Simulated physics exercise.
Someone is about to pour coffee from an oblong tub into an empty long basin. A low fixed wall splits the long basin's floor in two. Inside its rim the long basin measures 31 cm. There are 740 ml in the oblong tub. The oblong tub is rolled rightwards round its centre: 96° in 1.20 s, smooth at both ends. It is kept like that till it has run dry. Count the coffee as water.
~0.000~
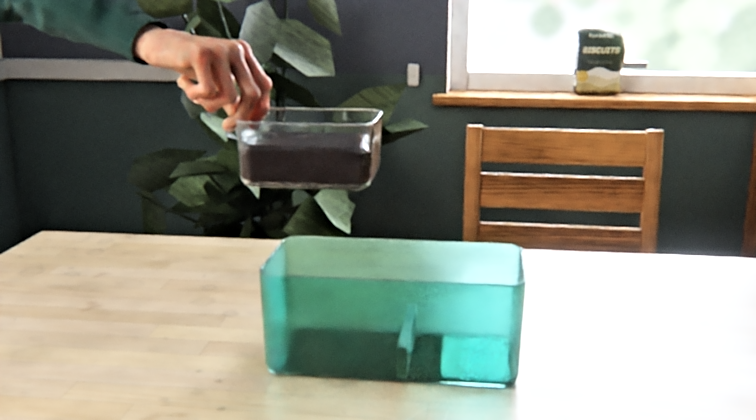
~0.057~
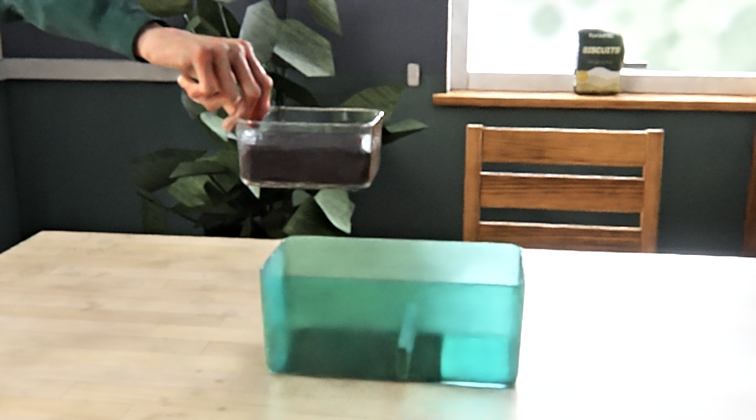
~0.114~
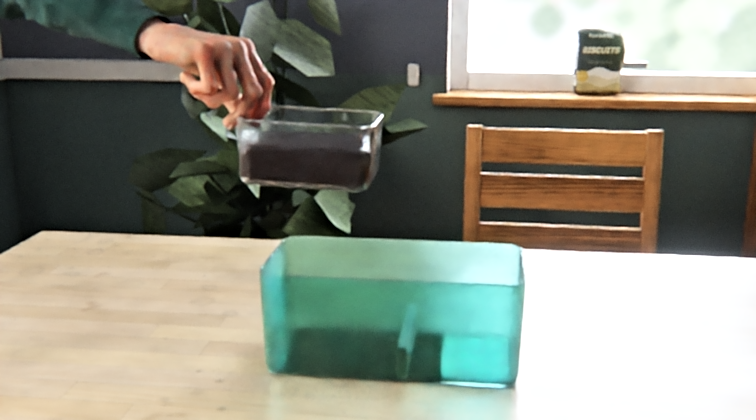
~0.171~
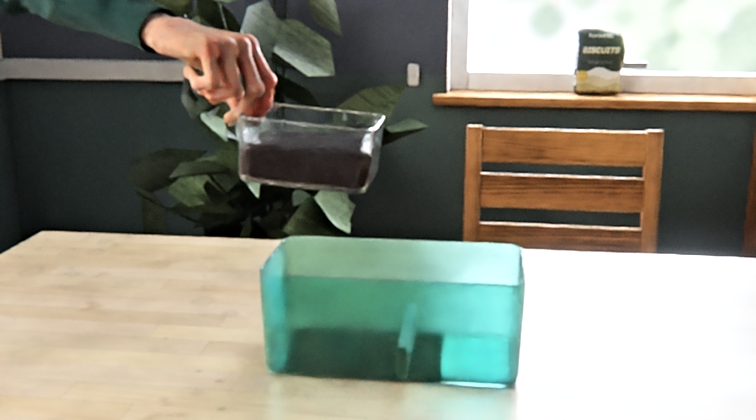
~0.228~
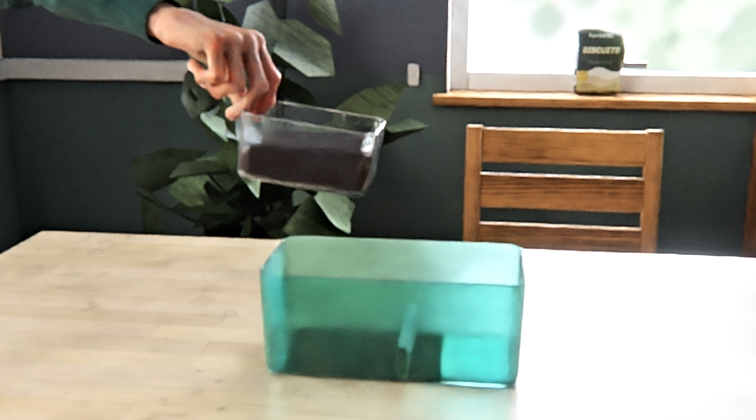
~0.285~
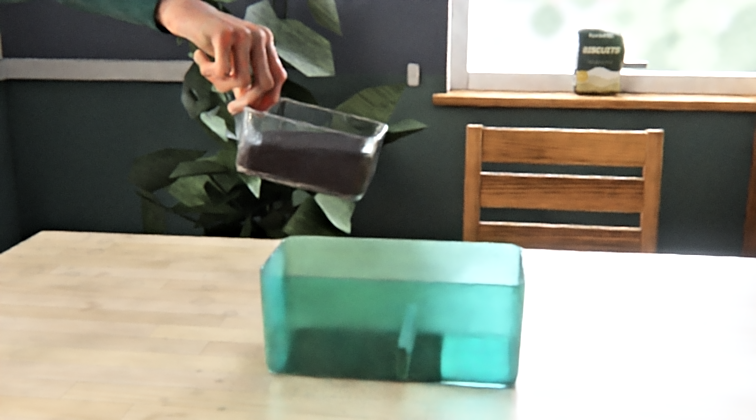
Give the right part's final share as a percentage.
About 62 per cent.
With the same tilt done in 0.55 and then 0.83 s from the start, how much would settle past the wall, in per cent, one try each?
First 50, then 60 per cent.
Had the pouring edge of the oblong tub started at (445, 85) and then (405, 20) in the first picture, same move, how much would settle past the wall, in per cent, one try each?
First 80, then 85 per cent.
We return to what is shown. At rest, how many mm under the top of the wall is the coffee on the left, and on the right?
Left about 28 mm, right about 16 mm.
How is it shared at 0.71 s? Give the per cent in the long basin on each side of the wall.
Some 1 per cent left and 10 right.
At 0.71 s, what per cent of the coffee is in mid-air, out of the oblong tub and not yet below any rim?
About 30 per cent.
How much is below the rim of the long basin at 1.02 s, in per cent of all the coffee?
Some 74 per cent.
After 0.71 s the tilt is 62° and 59 per cent is still to pour, 1 is left of the wall and 9 right of it.
After 1.02 s the tilt is 91° and 16 per cent is still to pour, 12 is left of the wall and 62 right of it.
After 1.35 s the tilt is 96° and 3 per cent is still to pour, 33 is left of the wall and 62 right of it.
After 1.70 s the tilt is 96° and 0 per cent is still to pour, 37 is left of the wall and 62 right of it.
In the end 37 per cent lies left of the wall, 62 right of it and 1 outside.
